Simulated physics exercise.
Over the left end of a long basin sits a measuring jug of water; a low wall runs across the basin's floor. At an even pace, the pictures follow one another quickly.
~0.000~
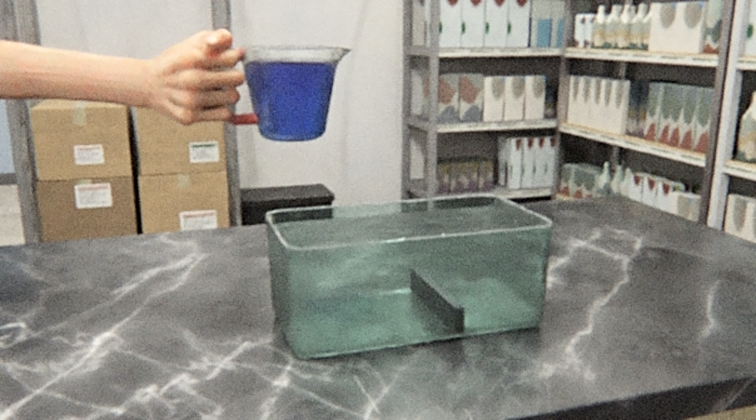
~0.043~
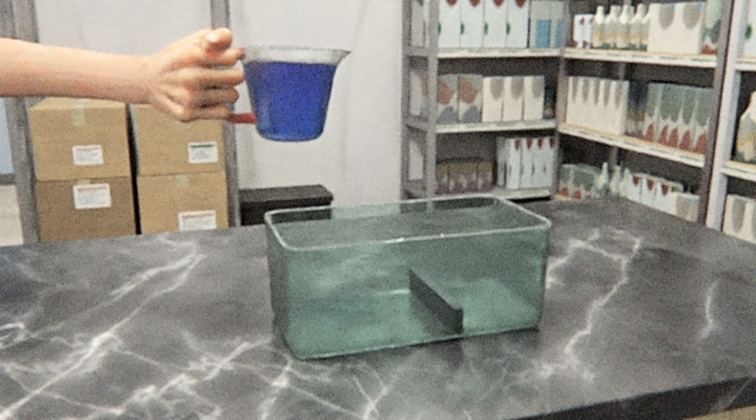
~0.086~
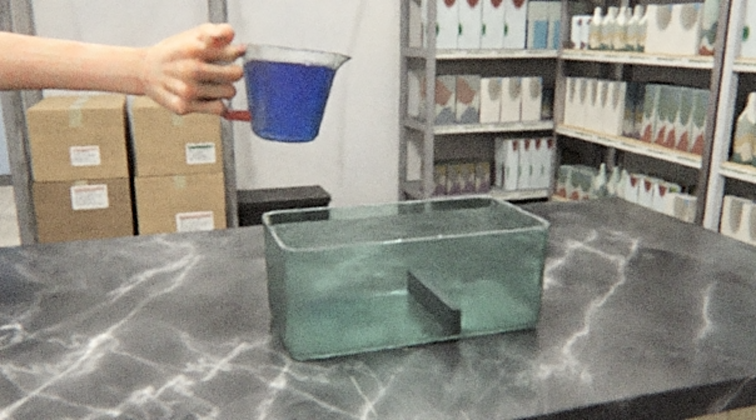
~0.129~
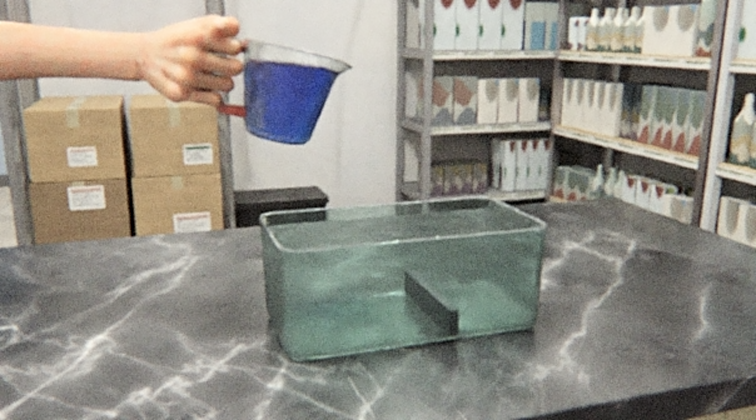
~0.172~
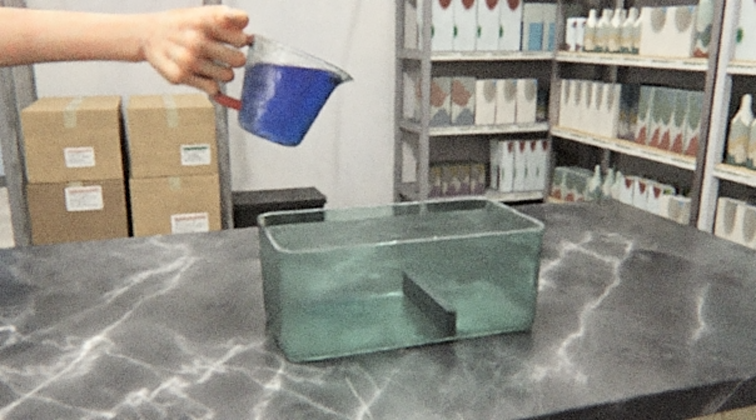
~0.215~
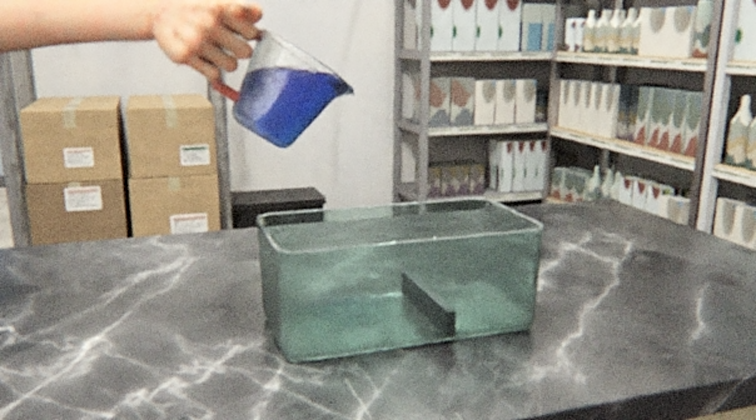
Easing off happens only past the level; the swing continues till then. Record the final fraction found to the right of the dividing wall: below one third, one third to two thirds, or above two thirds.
Beneath one third.
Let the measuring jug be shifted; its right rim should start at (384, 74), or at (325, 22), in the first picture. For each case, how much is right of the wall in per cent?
The first start gives some 20 %, the second some 15 %.
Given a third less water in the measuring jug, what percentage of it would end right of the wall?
It comes to around 10 percent.
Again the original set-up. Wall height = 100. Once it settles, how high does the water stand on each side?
About 40 on the left and about 10 on the right.
A moment on, the measuring jug is tipped on its side and 40 per cent is still to pour, 24 is left of the wall and 0 right of it.
Next, the measuring jug is tipped right over and 6 per cent is still to pour, 78 is left of the wall and 2 right of it.
Then the measuring jug is tipped right over and 0 per cent is still to pour, 86 is left of the wall and 8 right of it.
Later the measuring jug is tipped right over and 0 per cent is still to pour, 85 is left of the wall and 11 right of it.
In the end 85 per cent lies left of the wall, 11 right of it and 4 outside.
